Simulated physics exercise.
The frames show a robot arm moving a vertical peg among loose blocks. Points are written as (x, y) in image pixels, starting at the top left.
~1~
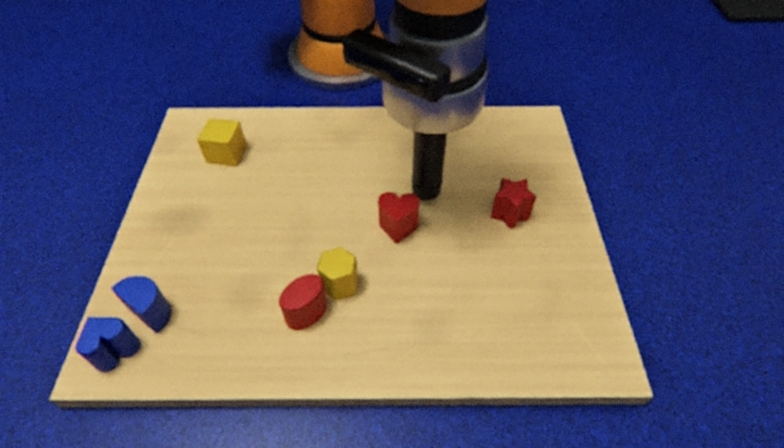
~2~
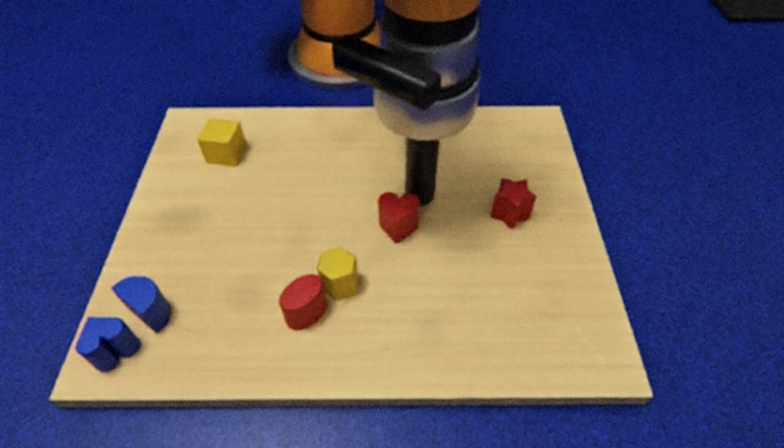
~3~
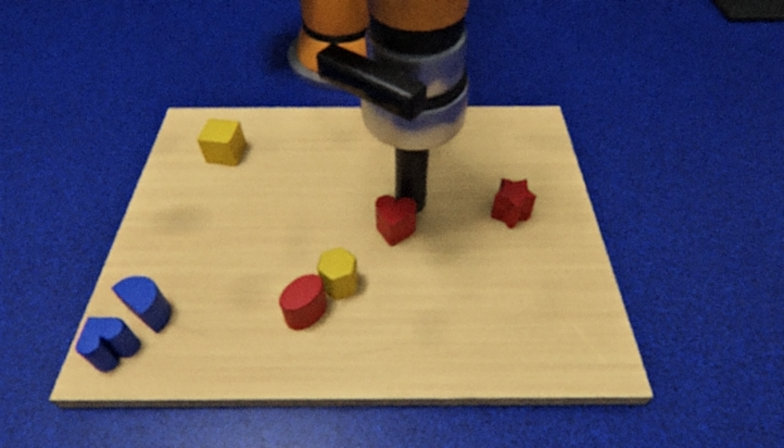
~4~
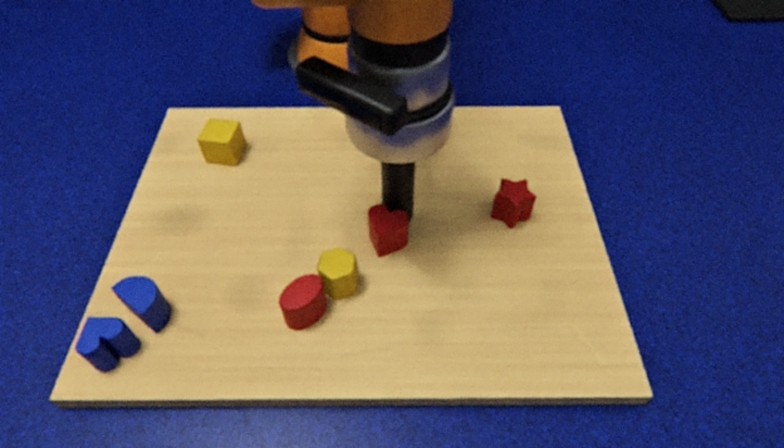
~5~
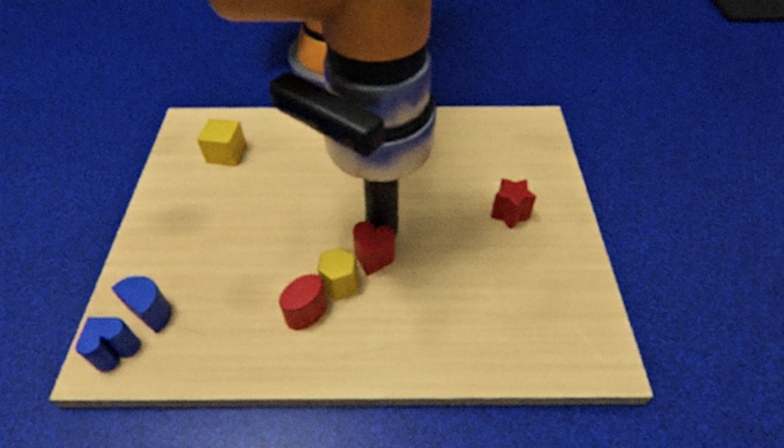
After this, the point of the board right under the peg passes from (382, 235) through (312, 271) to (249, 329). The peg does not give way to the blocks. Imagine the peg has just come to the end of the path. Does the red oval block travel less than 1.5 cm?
Short answer: Yes.
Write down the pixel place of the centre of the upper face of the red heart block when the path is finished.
At pixel (359, 250).
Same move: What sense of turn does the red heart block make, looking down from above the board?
Rotation: Counter-clockwise.
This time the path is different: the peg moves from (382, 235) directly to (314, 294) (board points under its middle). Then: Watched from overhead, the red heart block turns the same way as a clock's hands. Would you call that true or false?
Verdict: False.
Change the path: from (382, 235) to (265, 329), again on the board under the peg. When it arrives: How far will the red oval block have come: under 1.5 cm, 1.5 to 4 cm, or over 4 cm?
My prediction: Over 4 cm.
What follows on the original path. One third of the way, peg at (334, 252); red oval block at (294, 299), turned 15° clockwise; yellow six-sided block at (333, 278); red heart block at (359, 250), turned 55° anticlockwise.
Two thirds of the way, peg at (289, 283); red oval block at (294, 299), turned 15° clockwise; yellow six-sided block at (333, 277); red heart block at (359, 250), turned 55° anticlockwise.
At the end, peg at (247, 325); red oval block at (294, 299), turned 15° clockwise; yellow six-sided block at (333, 277); red heart block at (359, 250), turned 55° anticlockwise.
